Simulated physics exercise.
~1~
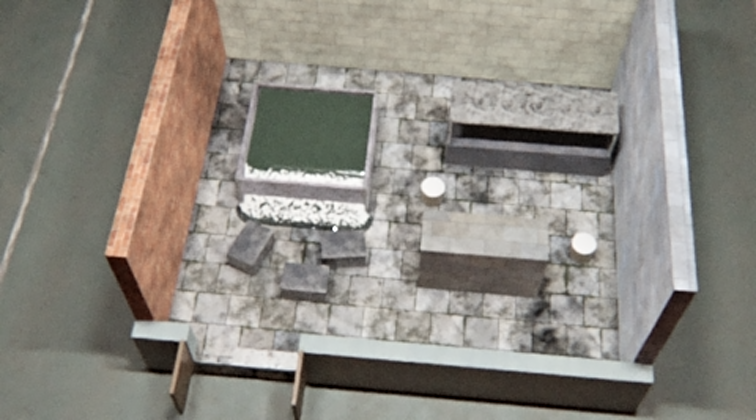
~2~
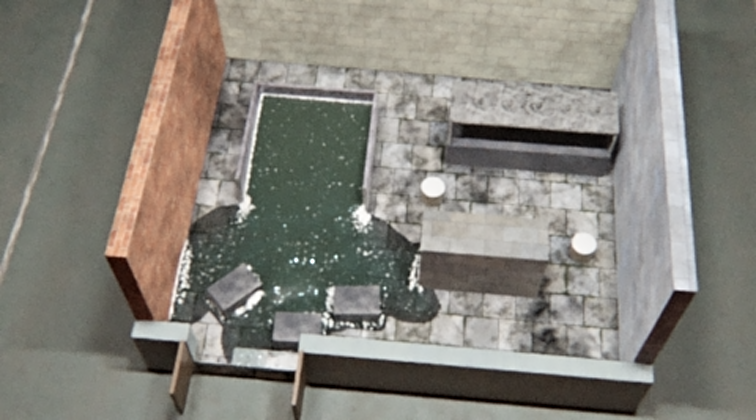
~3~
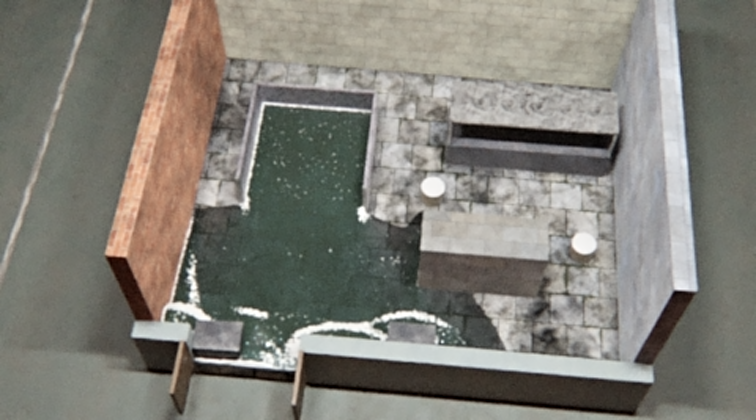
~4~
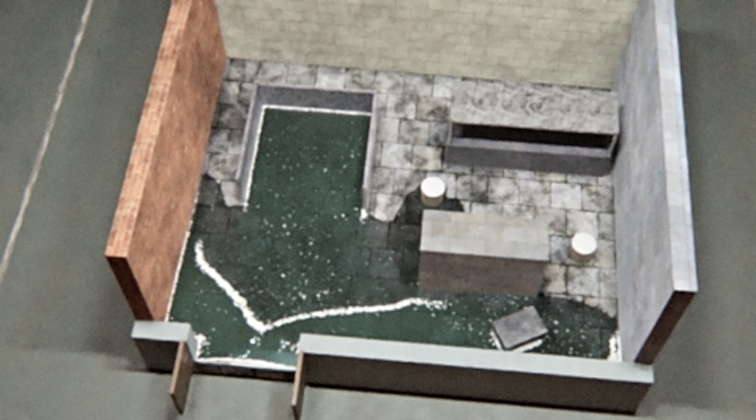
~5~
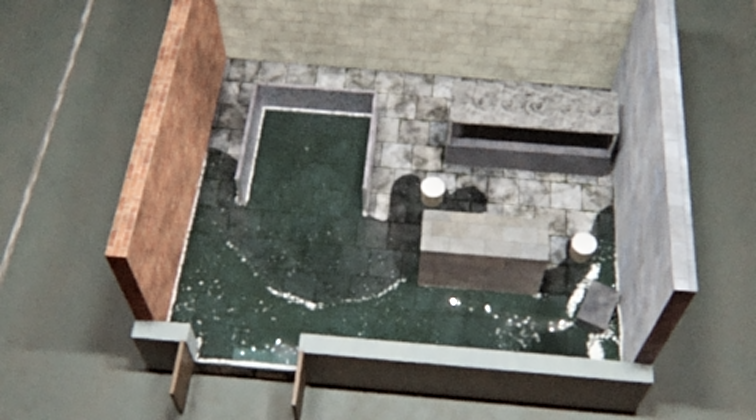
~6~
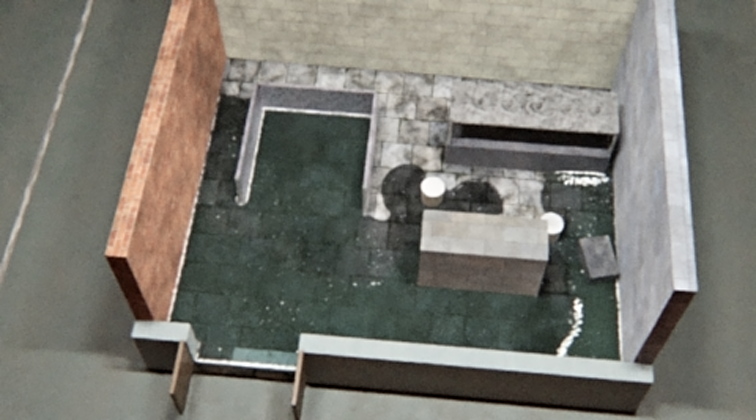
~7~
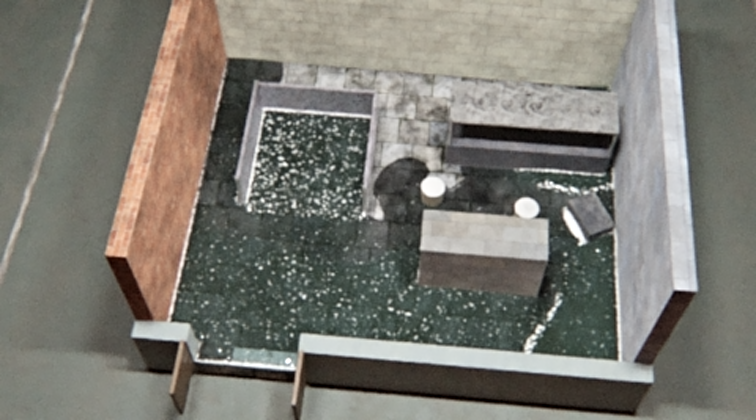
To begin with, dark green water fills a tank on a stone-tiled floor, with foam breaking at its near side above three grey crates. The water surges out and shoves the crates toward the front wall. One crate drops from view, then another, last seen near the doorway, is gone too. The third slides right along the front wall, then turns up beside the right wall as water spreads around the large block. The right-hand white pail drifts left and slightly up. Finally, water covers much of the floor, with one crate and both pails still visible.
